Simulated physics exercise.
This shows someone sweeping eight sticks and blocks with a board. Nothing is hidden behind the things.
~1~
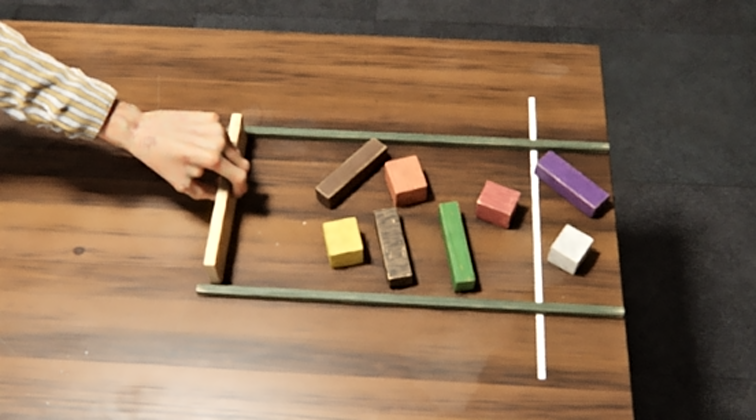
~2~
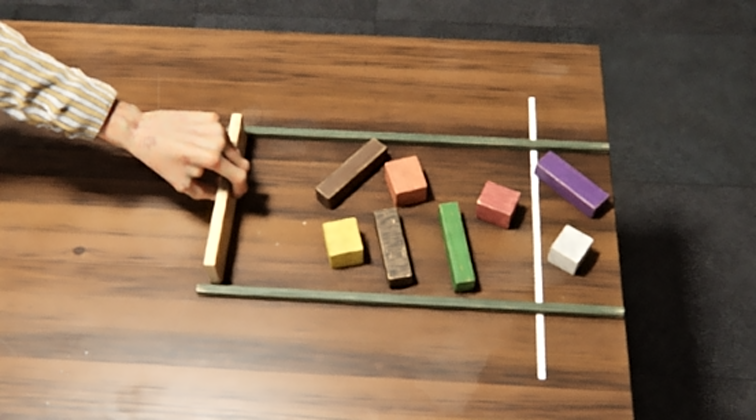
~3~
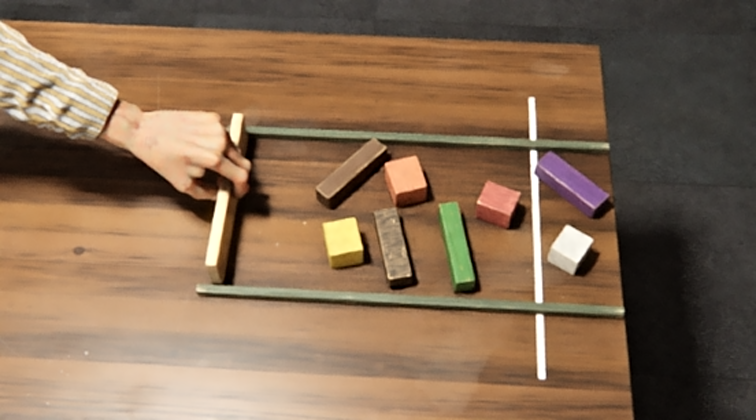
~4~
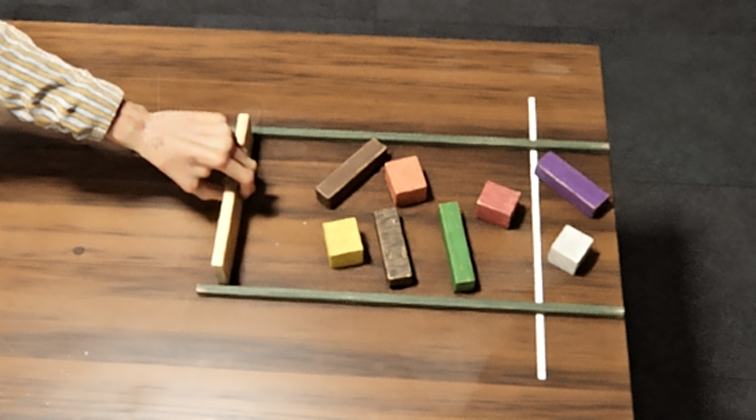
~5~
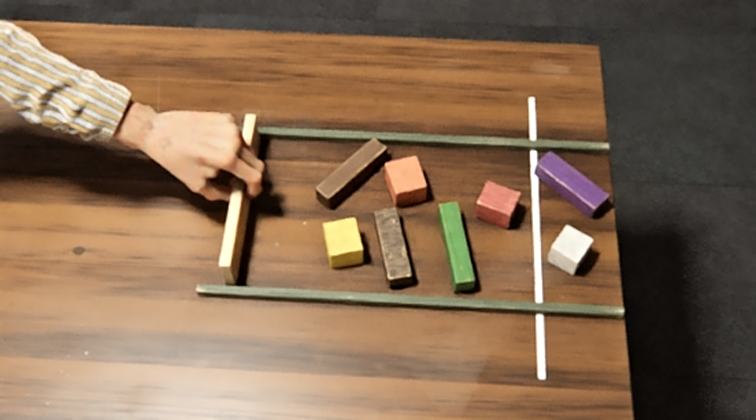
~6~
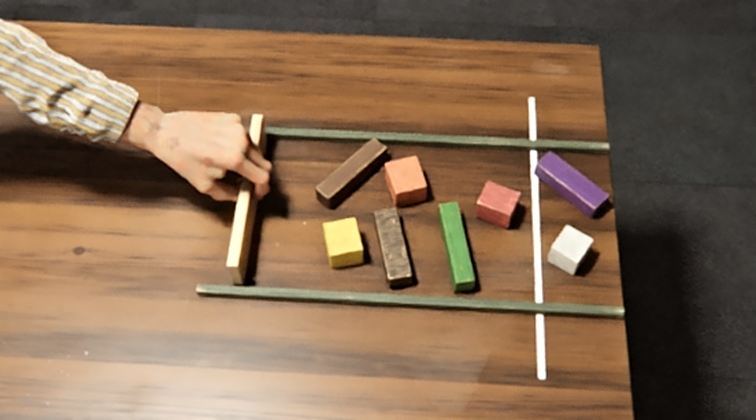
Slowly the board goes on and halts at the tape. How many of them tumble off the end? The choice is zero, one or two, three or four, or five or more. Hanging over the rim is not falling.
As it turns out, the number that fall off is one or two.
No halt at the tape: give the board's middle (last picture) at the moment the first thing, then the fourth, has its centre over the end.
About (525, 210), then (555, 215).
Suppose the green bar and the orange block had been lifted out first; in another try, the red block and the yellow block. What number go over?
It would be 0 and 0.
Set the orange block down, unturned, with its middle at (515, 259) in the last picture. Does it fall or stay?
The orange block goes over.
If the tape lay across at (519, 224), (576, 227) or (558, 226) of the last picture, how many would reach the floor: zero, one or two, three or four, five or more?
Taking them in turn, none; more than four; three or four.
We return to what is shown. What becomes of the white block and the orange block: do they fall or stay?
The white block is lost, the orange block does not fall.
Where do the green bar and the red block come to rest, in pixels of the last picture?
Near (606, 257) and (605, 198).
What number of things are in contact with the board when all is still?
The number is 2.
Early on, none off yet; purple bar at rest near (571, 184); white block at rest near (570, 250); red block at rest near (498, 205).
Finally, the number that fall off is one or two; lost, white block.
